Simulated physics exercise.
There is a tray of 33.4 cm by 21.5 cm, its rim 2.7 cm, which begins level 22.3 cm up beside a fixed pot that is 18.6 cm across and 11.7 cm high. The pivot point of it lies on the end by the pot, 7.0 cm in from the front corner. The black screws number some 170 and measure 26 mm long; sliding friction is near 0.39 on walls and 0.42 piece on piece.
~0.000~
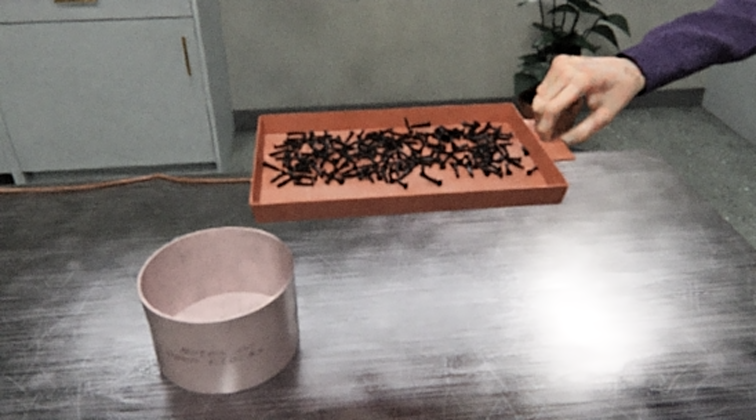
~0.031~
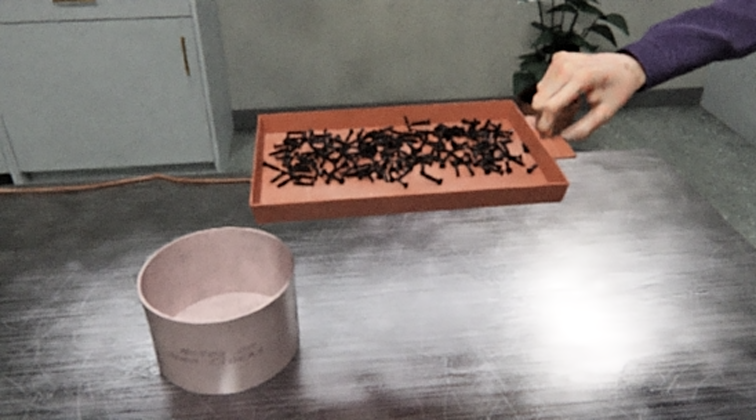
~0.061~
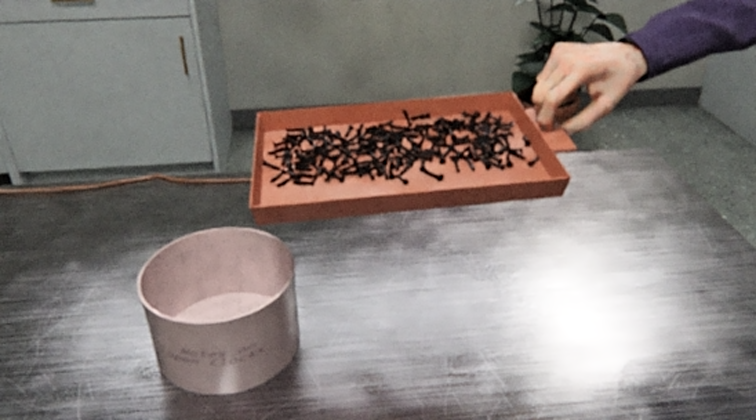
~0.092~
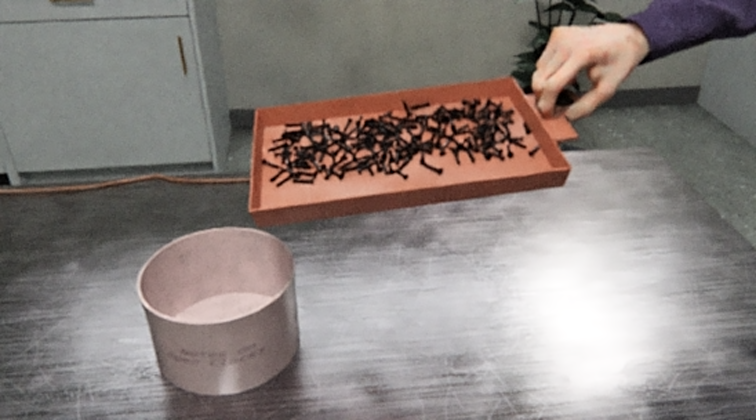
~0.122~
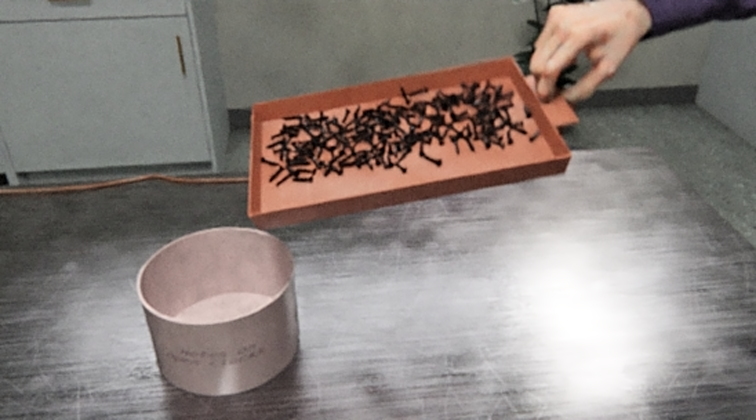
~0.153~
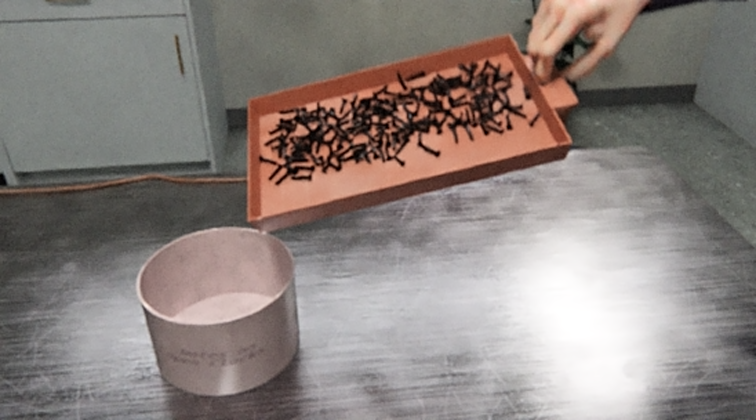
Hand in purple sleeve lifting the right end of an orange tray of black screws, tilting it toward a round pot.
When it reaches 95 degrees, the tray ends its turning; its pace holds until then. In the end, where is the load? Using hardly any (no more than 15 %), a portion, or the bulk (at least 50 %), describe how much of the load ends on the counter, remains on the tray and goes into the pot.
Counter: The bulk, tray: Hardly any, pot: A portion.
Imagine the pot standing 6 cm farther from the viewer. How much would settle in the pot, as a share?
0 %.
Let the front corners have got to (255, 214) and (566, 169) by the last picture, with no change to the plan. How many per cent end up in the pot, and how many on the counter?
Final per cent - pot 20, counter 80.
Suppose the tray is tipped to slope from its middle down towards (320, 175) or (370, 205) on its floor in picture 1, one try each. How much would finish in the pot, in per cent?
Roughly 70 % for the first direction, roughly 15 % for the second.
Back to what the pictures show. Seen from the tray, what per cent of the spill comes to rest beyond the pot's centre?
Around 60 in a hundred.
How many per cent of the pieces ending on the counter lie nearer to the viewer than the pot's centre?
Estimate: Close to 100 per cent of the pieces.
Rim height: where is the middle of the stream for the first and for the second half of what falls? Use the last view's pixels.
I'd mark about (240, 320) for the first half, then (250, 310) for the second.
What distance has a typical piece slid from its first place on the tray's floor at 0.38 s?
Around 3 centimetres.
Then, at 0.38 s, tilt 57 degrees; the tray holds 100 %, the pot 0 %.
After 0.53 s, tilt 84 degrees; the tray holds 95 %, the pot 0 %.
Then, at 0.80 s, tilt 95 degrees; the tray holds 0 %, the pot 35 %.
At rest (2.4 s), counter 65 %, tray 0 %, pot 35 %.
